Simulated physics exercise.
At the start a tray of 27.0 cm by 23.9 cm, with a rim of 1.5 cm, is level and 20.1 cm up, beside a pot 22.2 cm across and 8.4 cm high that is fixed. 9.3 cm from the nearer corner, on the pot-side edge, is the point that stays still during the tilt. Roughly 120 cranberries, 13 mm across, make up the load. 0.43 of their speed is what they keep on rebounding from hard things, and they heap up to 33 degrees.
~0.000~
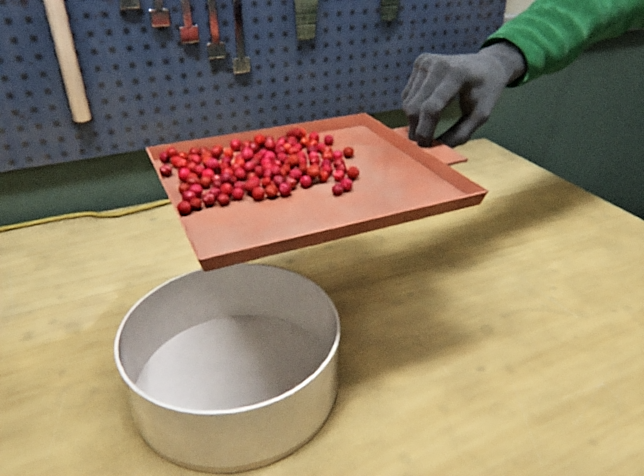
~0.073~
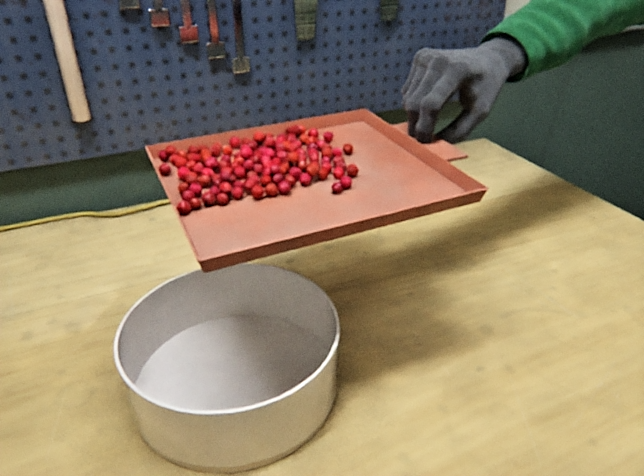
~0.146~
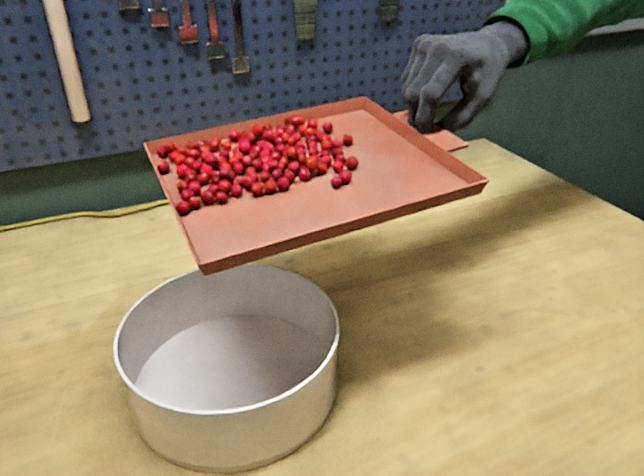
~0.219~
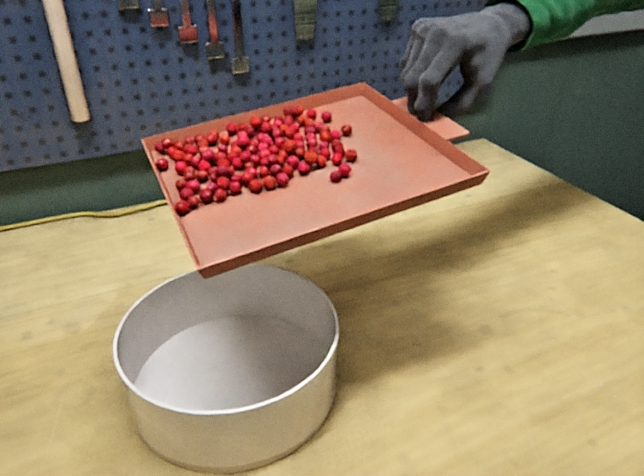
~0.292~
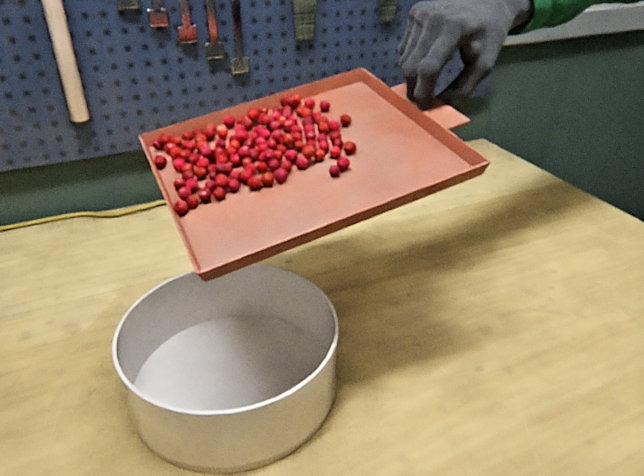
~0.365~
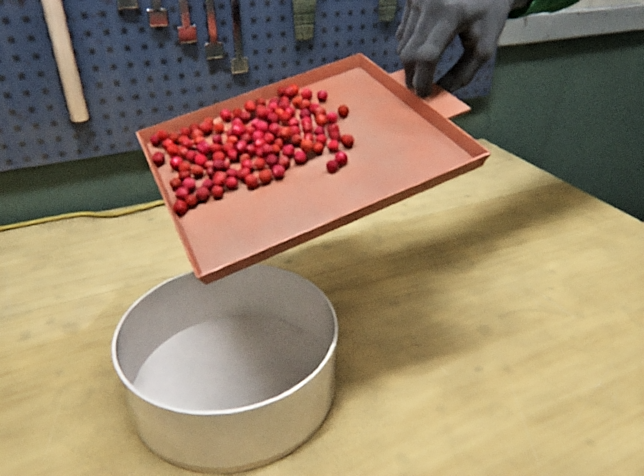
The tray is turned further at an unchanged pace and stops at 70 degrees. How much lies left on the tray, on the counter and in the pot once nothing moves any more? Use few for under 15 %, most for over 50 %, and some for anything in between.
Tray: Most, counter: Few, pot: Few.
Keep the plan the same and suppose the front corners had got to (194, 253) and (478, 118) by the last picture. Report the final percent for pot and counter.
Final per cent - pot 0, counter 5.
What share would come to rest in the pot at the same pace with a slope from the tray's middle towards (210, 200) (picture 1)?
I'd estimate about 0 %.
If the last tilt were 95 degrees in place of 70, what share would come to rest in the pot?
90 per cent.
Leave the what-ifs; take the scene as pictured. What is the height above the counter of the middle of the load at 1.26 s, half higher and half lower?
Roughly 24 cm.
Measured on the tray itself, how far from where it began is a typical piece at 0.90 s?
Around 8 centimetres.
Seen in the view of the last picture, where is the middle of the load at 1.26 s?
Approximately (201, 182) in the final picture.
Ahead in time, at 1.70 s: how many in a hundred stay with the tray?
Something like 95 percent, roughly.
Then, at 0.90 s, tilt 41 degrees; the tray holds 100 %, the pot 0 %.
After 1.26 s, tilt 59 degrees; the tray holds 95 %, the pot 0 %.
After 1.70 s, tilt 70 degrees; the tray holds 95 %, the pot 5 %.
In the end, at 2.1 s, tray 95 %, counter 0 %, pot 5 %.
